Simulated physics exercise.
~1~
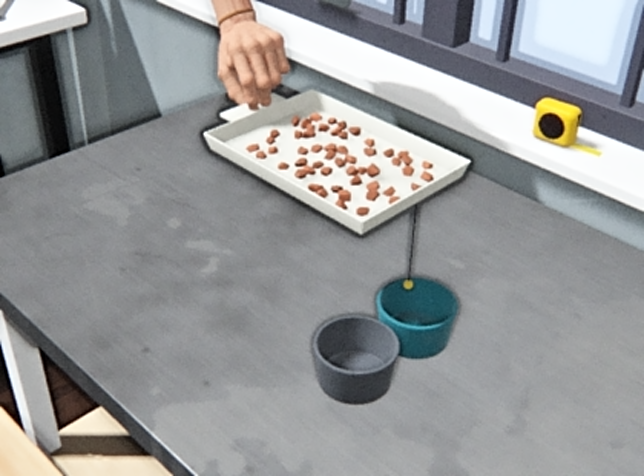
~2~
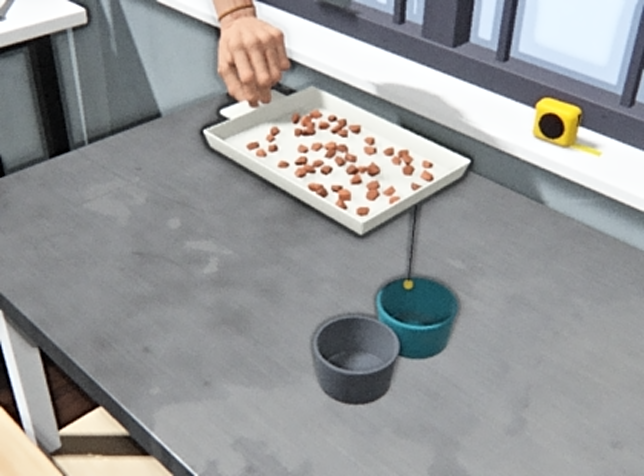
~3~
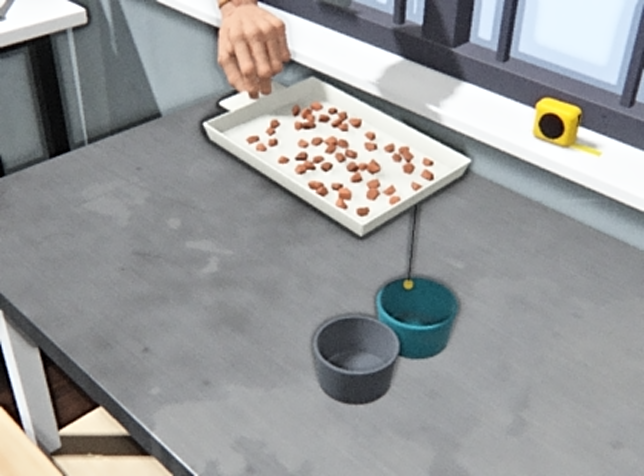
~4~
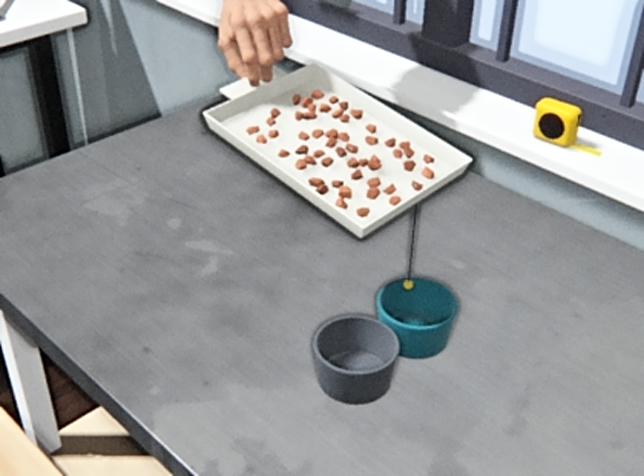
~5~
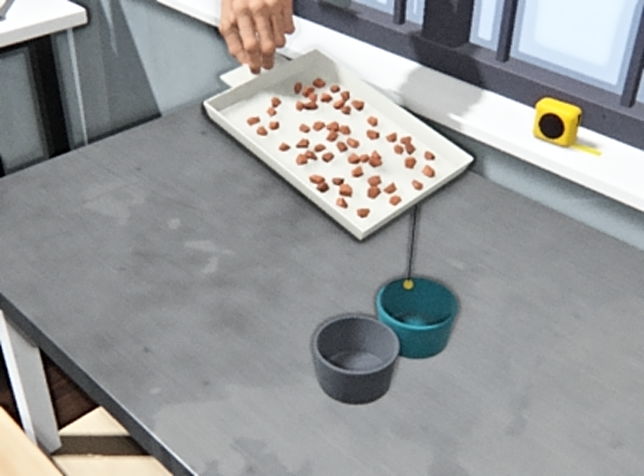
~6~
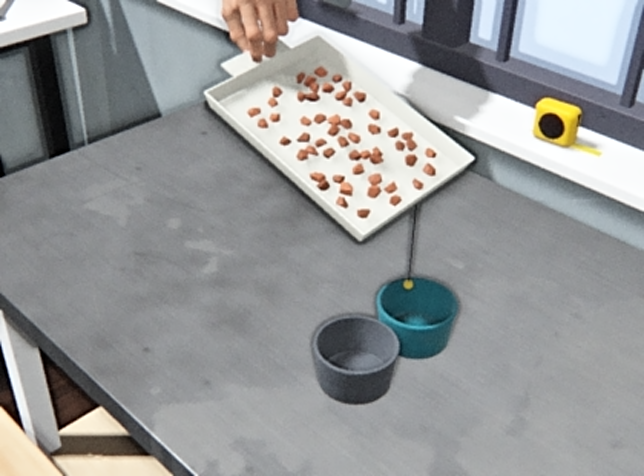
A hand gradually raised the back of a white rimmed tray scattered with small reddish-brown bits, tilting it toward a gray dish and a teal one, while the bits stayed spread across it.
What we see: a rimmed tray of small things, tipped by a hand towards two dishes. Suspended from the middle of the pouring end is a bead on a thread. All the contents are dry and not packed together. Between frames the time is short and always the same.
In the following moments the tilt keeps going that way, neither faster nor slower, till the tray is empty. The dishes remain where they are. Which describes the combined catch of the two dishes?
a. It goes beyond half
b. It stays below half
Answer: A.
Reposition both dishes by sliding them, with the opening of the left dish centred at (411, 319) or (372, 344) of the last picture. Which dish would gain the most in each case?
Left side first, Left side second.
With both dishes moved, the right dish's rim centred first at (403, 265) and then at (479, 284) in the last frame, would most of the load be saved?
The dishes end up with the lesser share in the first try and the lesser share in the second.
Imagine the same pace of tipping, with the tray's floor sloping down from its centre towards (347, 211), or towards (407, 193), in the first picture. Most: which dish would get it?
For the first place it's the left-side dish, for the second the right-side dish.
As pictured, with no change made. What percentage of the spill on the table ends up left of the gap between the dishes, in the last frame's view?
I make it about 0 percent or so.
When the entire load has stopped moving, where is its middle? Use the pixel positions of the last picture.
Near (370, 373).
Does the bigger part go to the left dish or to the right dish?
Note: Fuller is the one placed left.
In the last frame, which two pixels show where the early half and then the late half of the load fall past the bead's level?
Initially about (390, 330); subsequently about (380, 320).
Soon after the last picture, tray tipped steeply; nearly all on the tray; a stray few in the air.
A little later, tray tipped past a quarter turn; about half on the tray; about a quarter in the left dish; a stray few in the right dish; a small part outside both; a small part in the air.
Later still, tray tipped past a quarter turn; about two thirds in the left dish; a small part in the right dish; about a quarter outside both.
At rest, tray tipped past a quarter turn; about two thirds in the left dish; a small part in the right dish; about a quarter outside both.
